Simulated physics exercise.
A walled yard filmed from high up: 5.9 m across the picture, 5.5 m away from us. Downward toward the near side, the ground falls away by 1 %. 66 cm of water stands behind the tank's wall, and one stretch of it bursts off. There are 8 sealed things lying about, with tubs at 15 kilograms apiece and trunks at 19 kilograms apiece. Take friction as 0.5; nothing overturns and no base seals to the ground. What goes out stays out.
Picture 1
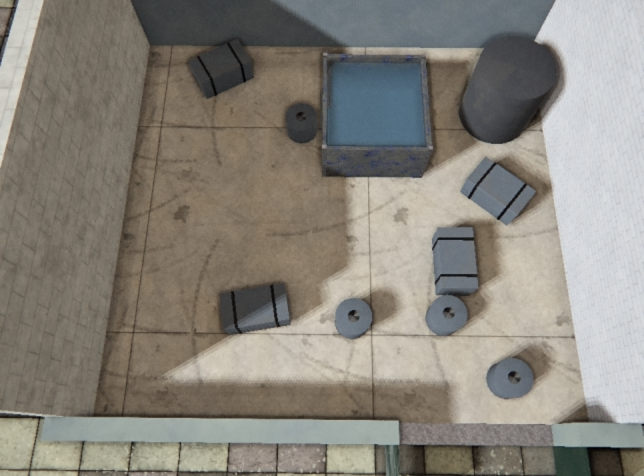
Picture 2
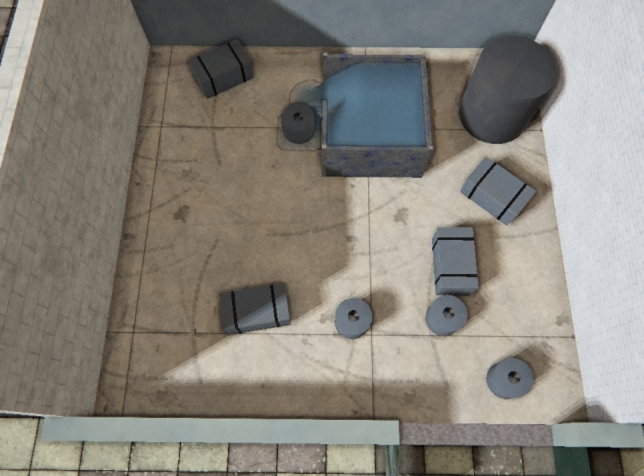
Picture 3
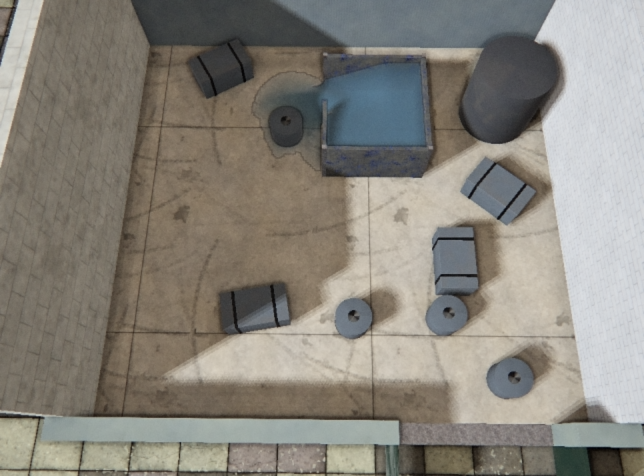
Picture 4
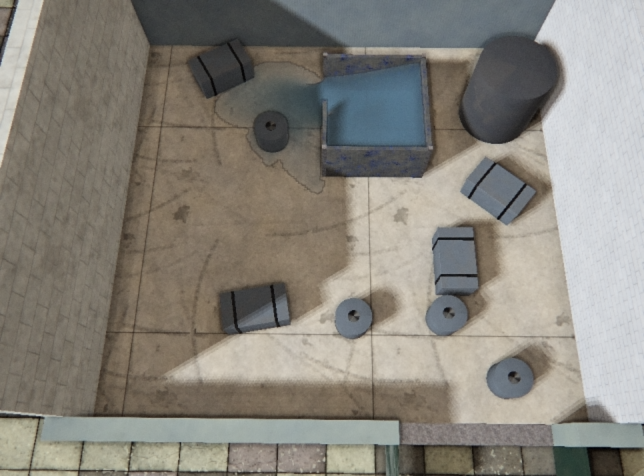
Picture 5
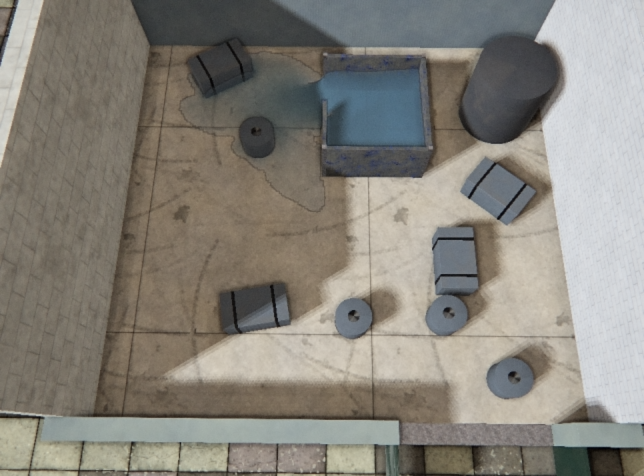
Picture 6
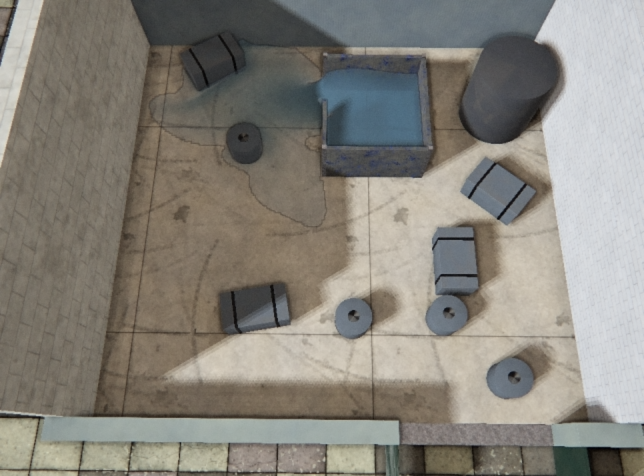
To begin with, a full water tank stands at the back of a walled yard among scattered dark tubs and strapped trunks. Water bursts from its left side and spreads over the ground, pushing the nearest tub leftward and slightly nearer, and then the upper-left trunk shifts a little left.
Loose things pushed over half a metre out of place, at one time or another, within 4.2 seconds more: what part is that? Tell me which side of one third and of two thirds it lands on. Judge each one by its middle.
It lands below one third.
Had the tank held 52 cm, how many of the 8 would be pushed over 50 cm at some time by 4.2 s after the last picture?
Then 2.
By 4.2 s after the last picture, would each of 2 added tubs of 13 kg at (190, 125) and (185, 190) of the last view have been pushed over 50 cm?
Listed in order, the answers are beyond half a metre followed by beyond half a metre.
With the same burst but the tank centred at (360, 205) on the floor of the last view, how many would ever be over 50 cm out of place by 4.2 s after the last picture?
That would give 1.
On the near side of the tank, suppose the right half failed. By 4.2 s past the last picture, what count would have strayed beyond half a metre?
Result: 4.
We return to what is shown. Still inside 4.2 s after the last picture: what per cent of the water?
I'd say some 100 percent hasn't gone yet.
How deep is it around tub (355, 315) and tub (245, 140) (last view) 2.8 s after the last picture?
Depth approx. 0 cm / 6 cm.
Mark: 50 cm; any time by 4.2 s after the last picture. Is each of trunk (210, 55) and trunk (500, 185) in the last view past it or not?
Result, in order: Above the line; below the line.
Then, 0.4 s after the last picture 2 of 8 are over 50 cm from their spots; 0 afloat.
Then, 1.5 s after the last picture 2 of 8 are over 50 cm from their spots; 1 afloat.
Then, 2.8 s after the last picture 2 of 8 are over 50 cm from their spots; 1 afloat.
Then, 4.2 s after the last picture 2 of 8 are over 50 cm from their spots, and 2 have been at some point; 1 afloat.
